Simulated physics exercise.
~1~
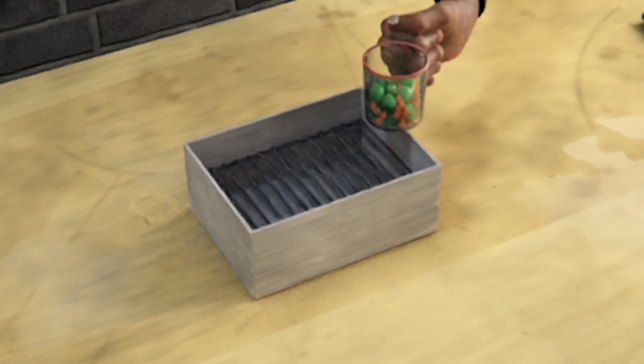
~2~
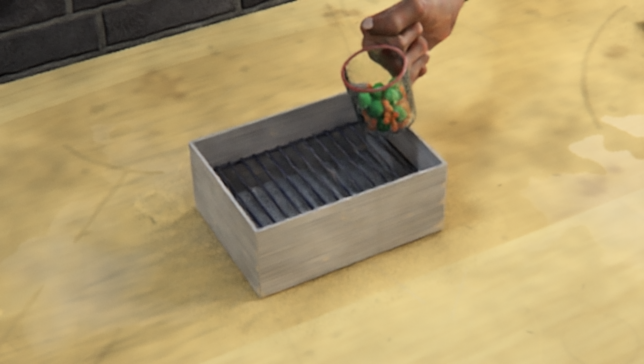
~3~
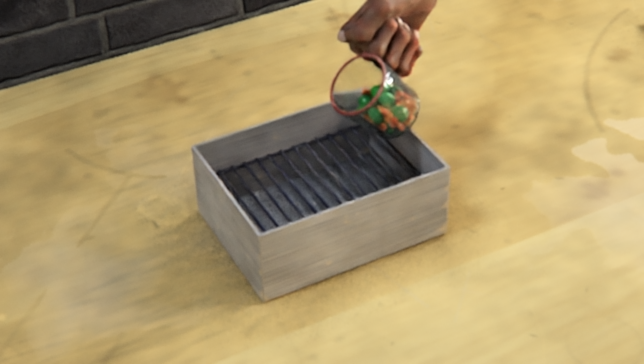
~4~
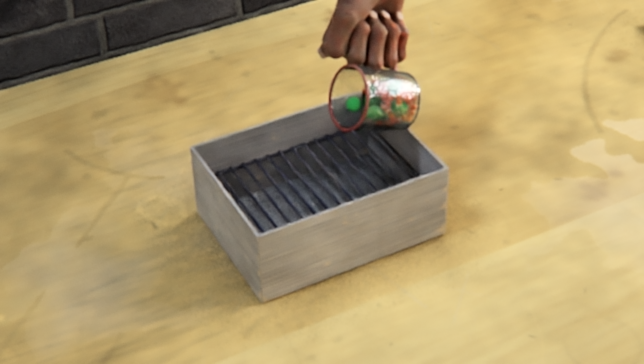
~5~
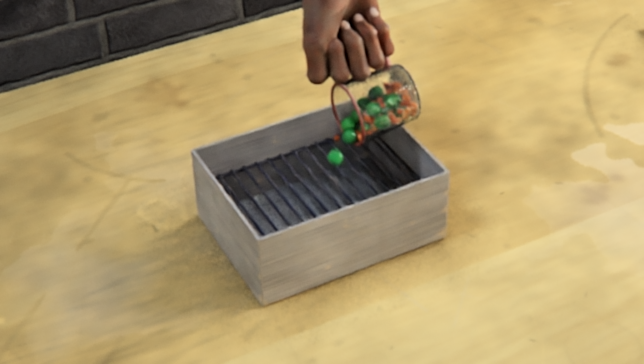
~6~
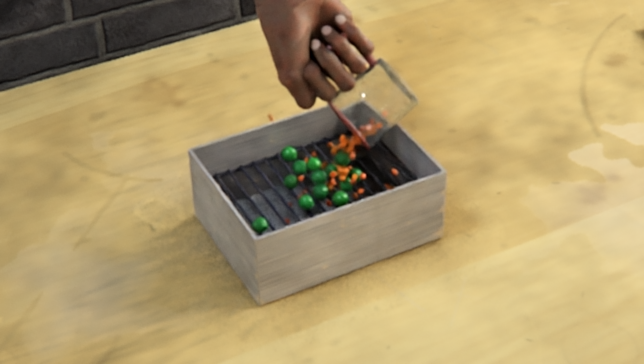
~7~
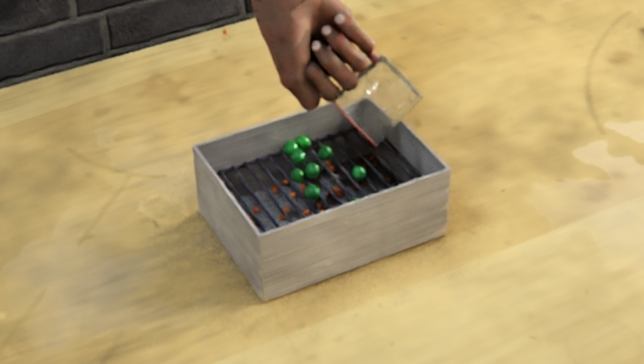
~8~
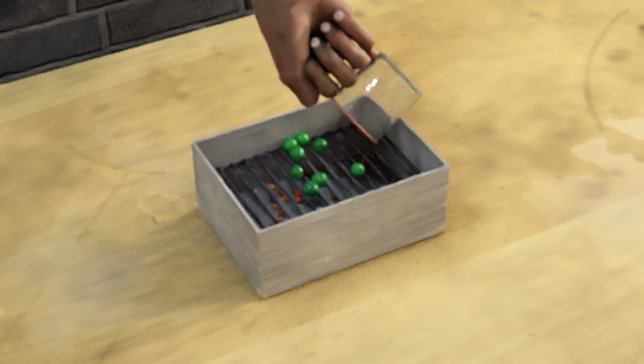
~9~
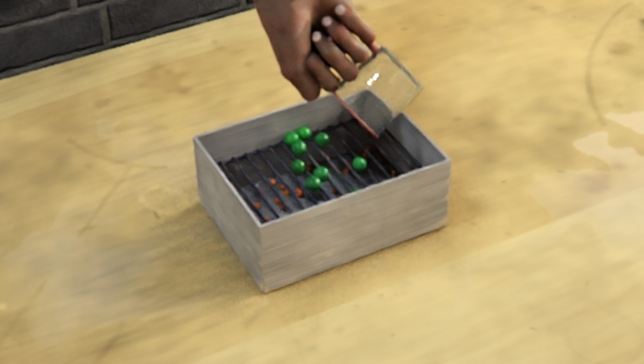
Over a box of dark wires, a hand empties a cup; only green balls stay up.
